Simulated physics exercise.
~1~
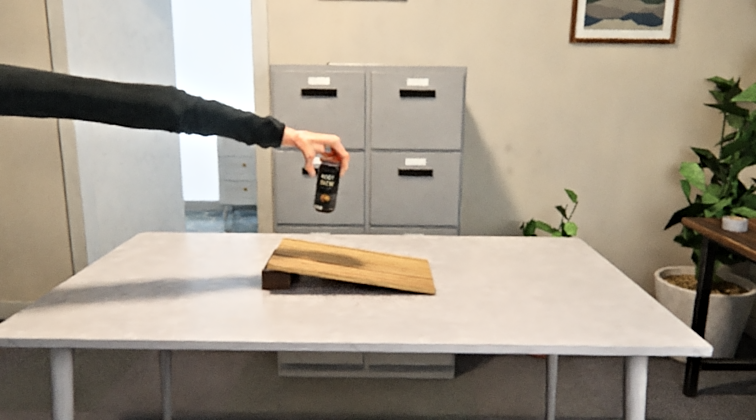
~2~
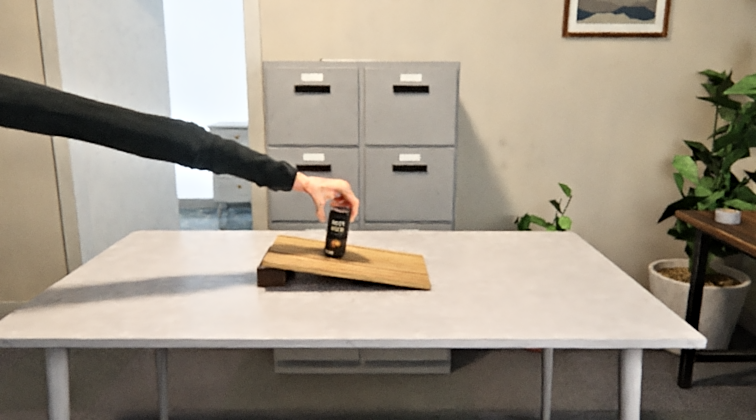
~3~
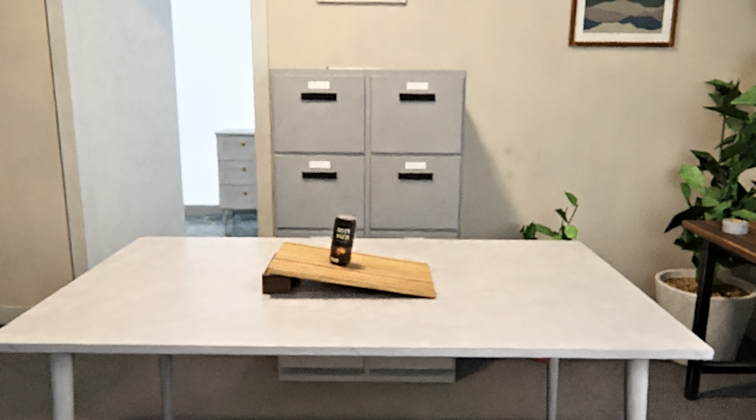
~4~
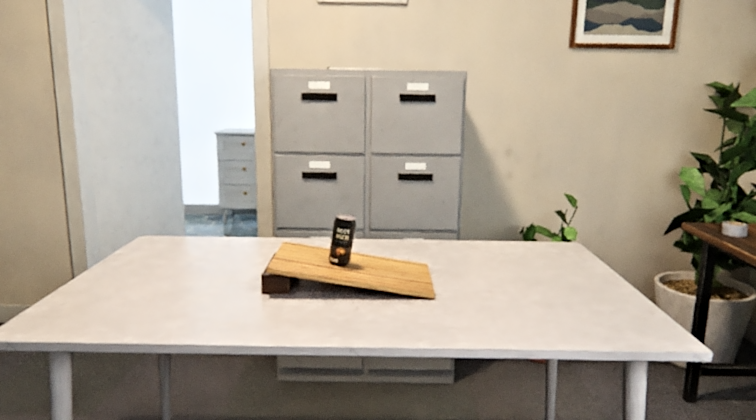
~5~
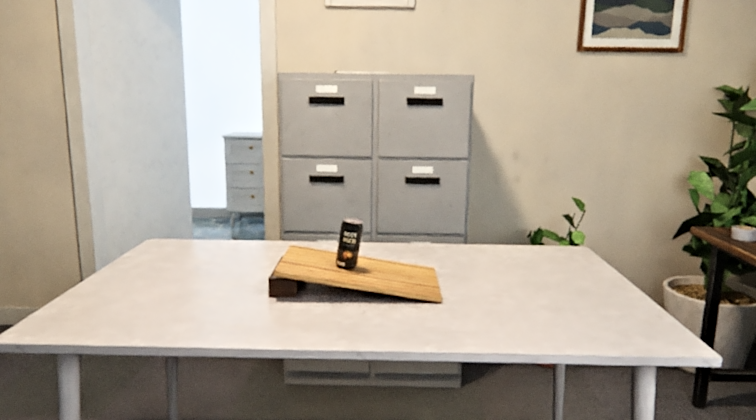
A small black can hangs in a hand at the end of a dark-sleeved arm reaching in from the left, above a sloping wooden board on a white table. The board rests on a dark block at its left end, with grey filing cabinets behind and a green potted plant to the right, all seen from the front by a slightly swaying camera. The hand lowers the can onto the slope and sets it down. It then lets go and withdraws from view. Left alone, the can stays put, leaning slightly on the tilted board, which does not shift either.
